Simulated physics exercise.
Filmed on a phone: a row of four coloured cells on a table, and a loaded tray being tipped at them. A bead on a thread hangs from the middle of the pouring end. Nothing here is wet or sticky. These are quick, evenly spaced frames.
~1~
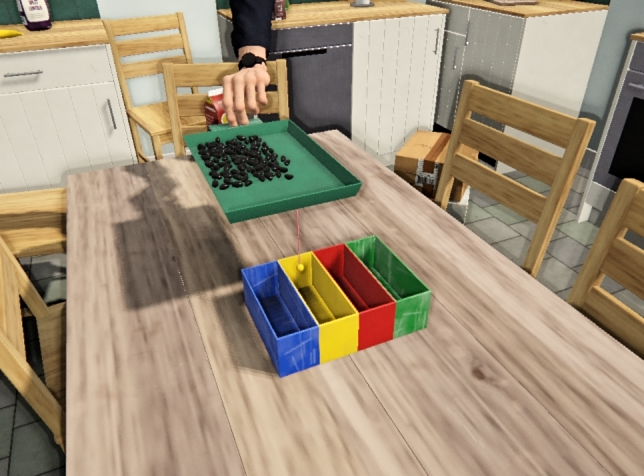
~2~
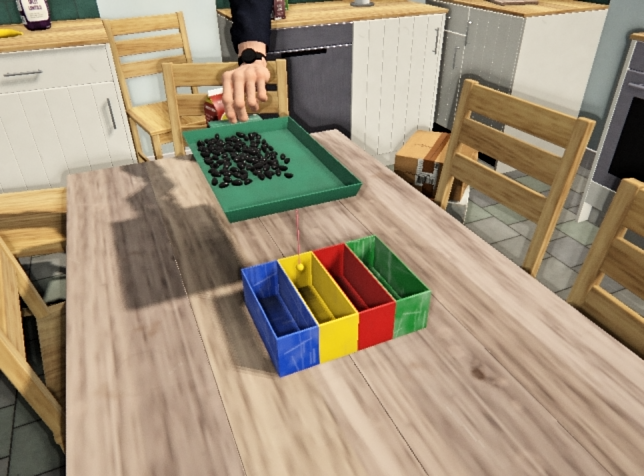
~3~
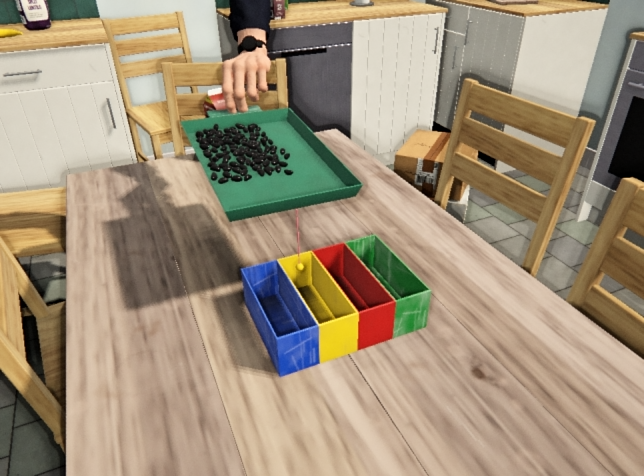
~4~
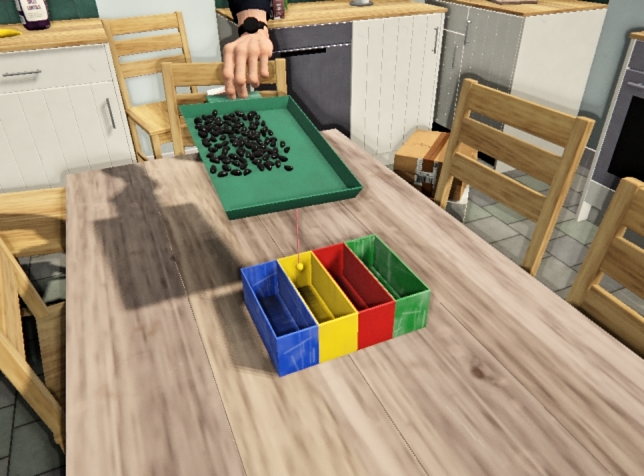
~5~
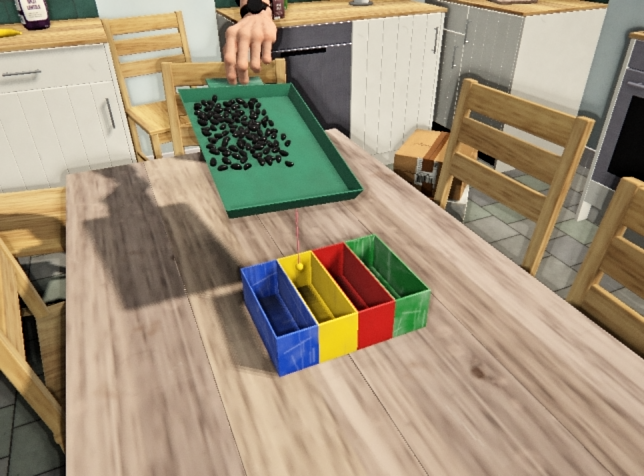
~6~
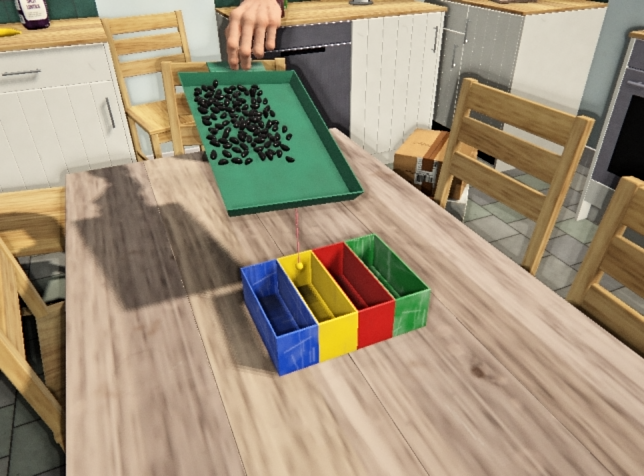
A hand at the far end of a green tray of black beans gradually raised that end, tilting the tray toward four joined blue, yellow, red and green boxes that stayed still on a wooden table.
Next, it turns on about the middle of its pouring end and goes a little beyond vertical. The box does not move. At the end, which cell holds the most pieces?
It favours the red compartment.
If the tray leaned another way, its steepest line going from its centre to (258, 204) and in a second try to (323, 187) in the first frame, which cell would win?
One: Blue. Two: The cell in red.
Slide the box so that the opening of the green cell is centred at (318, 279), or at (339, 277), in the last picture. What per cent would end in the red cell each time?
The first gives 10 %, the second 20 %.
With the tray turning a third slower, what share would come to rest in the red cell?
Near 50 %.
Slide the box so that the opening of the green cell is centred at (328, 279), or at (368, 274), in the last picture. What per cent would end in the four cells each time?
The first gives 40 %, the second 90 %.
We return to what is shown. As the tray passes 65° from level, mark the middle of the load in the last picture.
Near (321, 189).
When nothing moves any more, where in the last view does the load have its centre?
Close to (354, 318).
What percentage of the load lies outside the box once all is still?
Close to 0 per cent.
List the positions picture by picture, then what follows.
Corners of the pouring end at (229, 209) and (356, 182), level; middle of the load at (242, 158), black beans; bead on its thread at (300, 268); blue cell at (299, 348); yellow cell at (339, 335); red cell at (376, 323); green cell at (412, 311), in the first frame.
Corners of the pouring end at (229, 208) and (356, 182), level; middle of the load at (242, 156), in the second frame.
Corners of the pouring end at (229, 208) and (357, 183), tipped barely, lowest at the right corner; middle of the load at (241, 149), in the third frame.
Corners of the pouring end at (229, 207) and (357, 185), tipped a little, lowest at the right corner; middle of the load at (241, 139), in the fourth frame.
Corners of the pouring end at (230, 206) and (358, 187), tipped clearly, lowest at the right corner; middle of the load at (241, 129), in the fifth frame.
Corners of the pouring end at (231, 205) and (358, 189), tipped clearly, lowest at the right corner; middle of the load at (242, 119); blue cell at (298, 347); yellow cell at (338, 334); red cell at (376, 321); green cell at (411, 310), in the sixth frame.
Soon, tray tipped steeply; nearly all on the tray; a small part falling or outside the box.
A while on, tray tipped past a quarter turn; about a third on the tray; about a quarter in the red cell; a small part in the green cell; a small part in the yellow cell; a stray few in the blue cell; a small part falling or outside the box.
Towards the end, tray tipped past a quarter turn; about half in the red cell; about a quarter in the yellow cell; about a quarter in the green cell; a small part in the blue cell; a stray few falling or outside the box.
Finally, tray tipped past a quarter turn; about half in the red cell; about a quarter in the yellow cell; about a quarter in the green cell; a small part in the blue cell; a stray few outside the box.
